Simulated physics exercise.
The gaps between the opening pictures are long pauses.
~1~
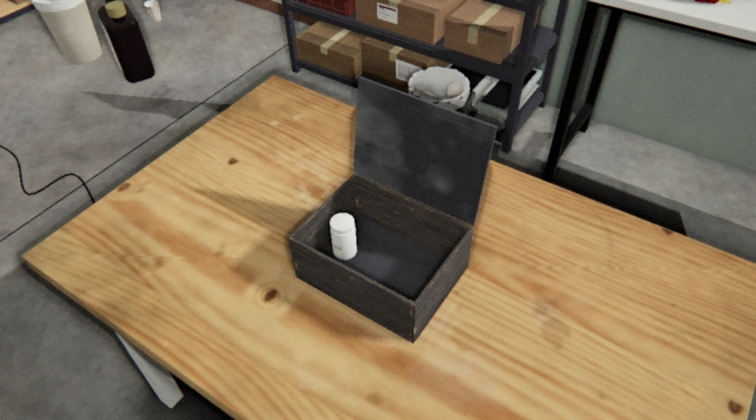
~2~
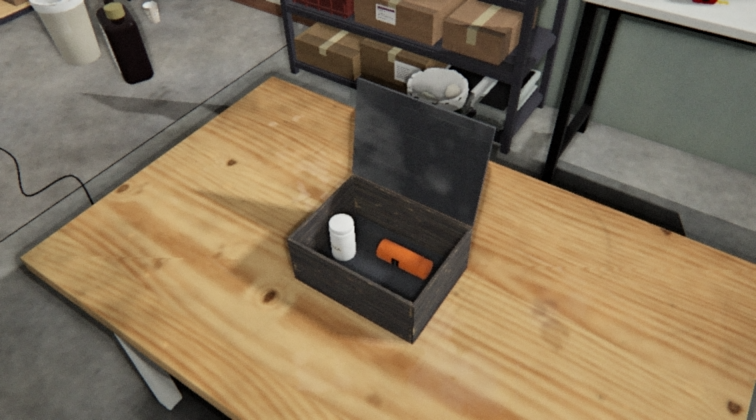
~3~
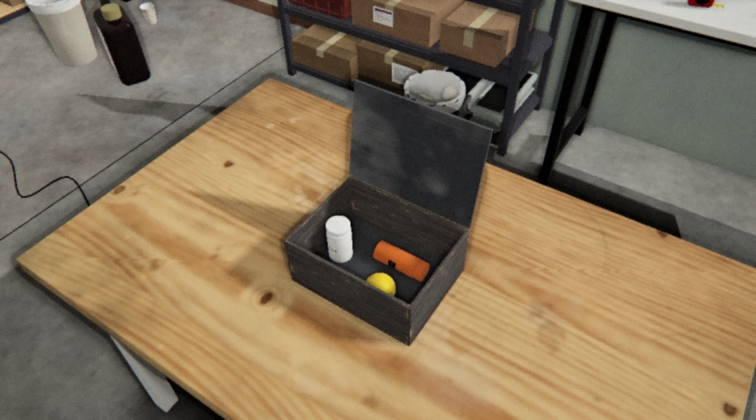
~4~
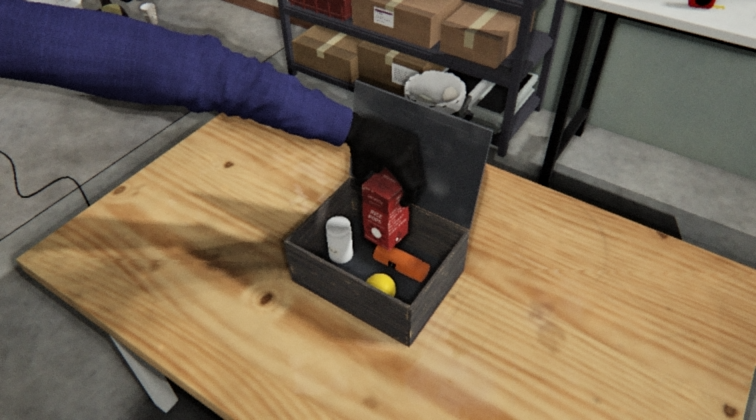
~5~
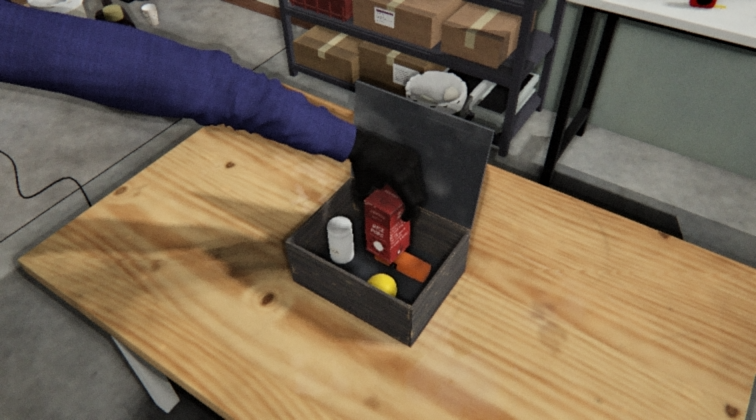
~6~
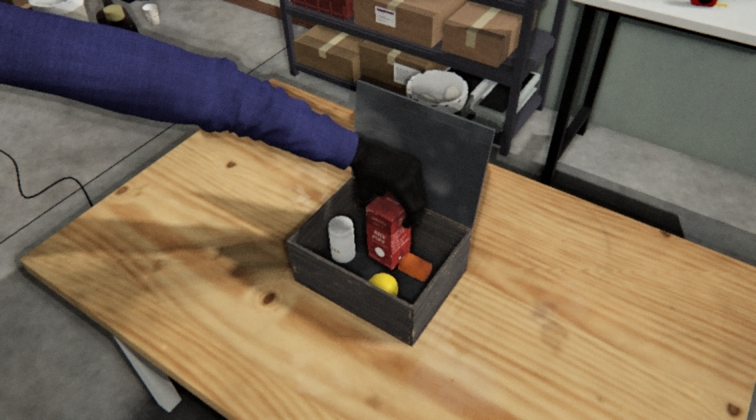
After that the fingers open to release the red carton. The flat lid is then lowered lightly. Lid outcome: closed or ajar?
My guess is the lid comes to rest fully.
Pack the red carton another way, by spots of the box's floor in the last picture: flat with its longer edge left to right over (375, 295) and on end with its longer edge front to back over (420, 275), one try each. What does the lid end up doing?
First, the lid won't shut; second, the lid does shut.
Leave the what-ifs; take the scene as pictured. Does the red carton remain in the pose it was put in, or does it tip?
In the end, the red carton winds up askew.
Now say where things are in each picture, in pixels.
In the first picture, the last thing is not in view yet; white shaker (344, 237).
In the second picture, the last thing is not in view yet.
In the third picture, the last thing is not in view yet; orange shaker (401, 261).
In the fourth picture, still above its spot; red carton (386, 210); white shaker (340, 240).
In the fifth picture, still above its spot; red carton (388, 224).
In the sixth picture, in place under the hand; red carton (389, 230).
Then, 0.60 s after the last picture, red carton on its side near (355, 265); yellow lemon rolled a little; orange shaker rolled a little.
Then, 1.70 s after the last picture, lid 47° above the rim; red carton on its side near (355, 265); yellow lemon rolled about its own width; orange shaker rolled a little.
At rest, lid shut; tipped over in the box, red carton; moved from the start, yellow lemon; the other 2 in place. Seen from the same camera at the end, red carton near (355, 265).
